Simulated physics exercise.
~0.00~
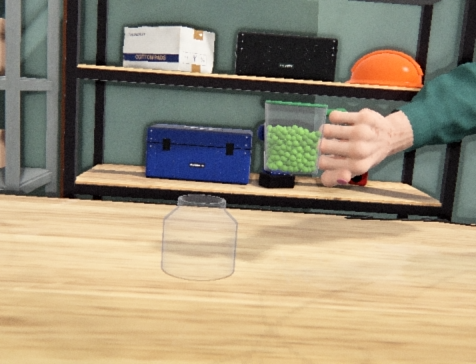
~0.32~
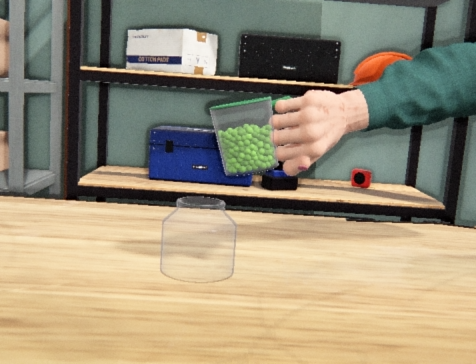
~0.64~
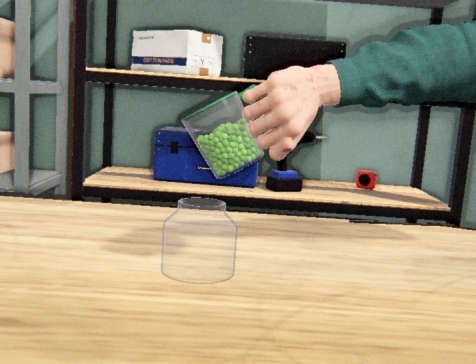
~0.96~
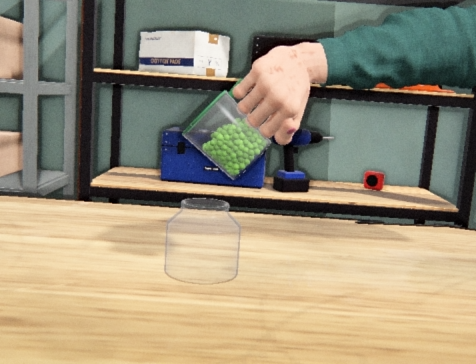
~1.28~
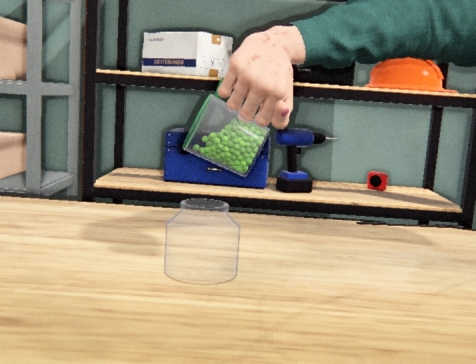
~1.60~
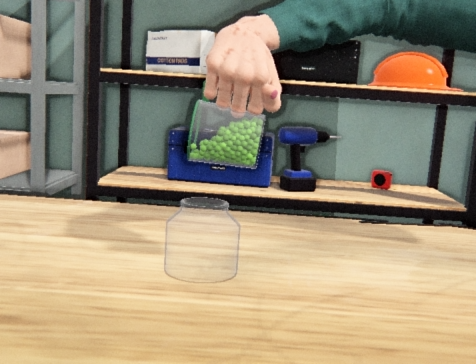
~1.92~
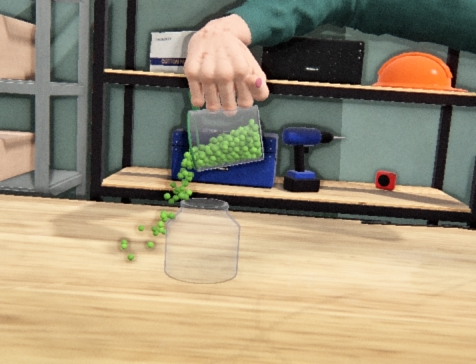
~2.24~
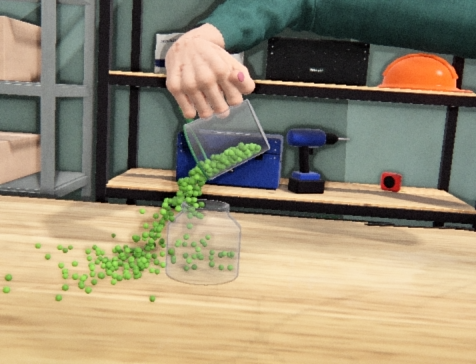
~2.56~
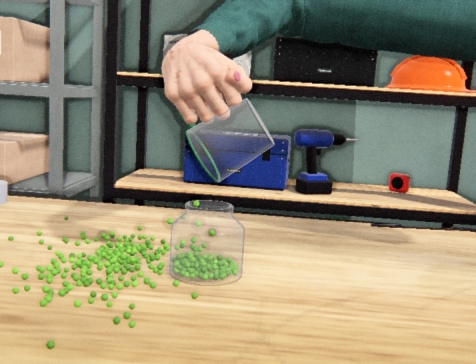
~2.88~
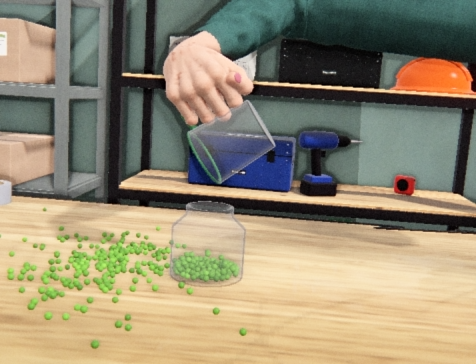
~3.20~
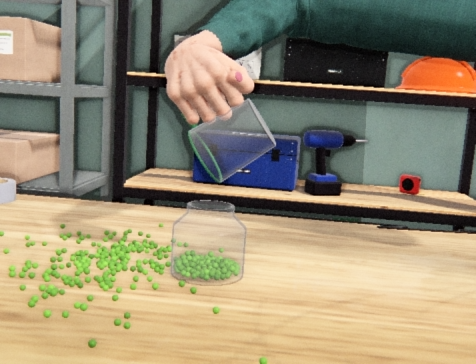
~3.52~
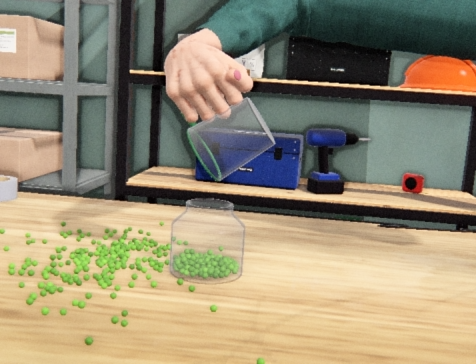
The video shows a hand moving a clear cup of green peas left above a glass jar on a wooden table and tipping it over. The peas pour out, some landing in the jar but most scattering across the table to the left, leaving the cup empty.
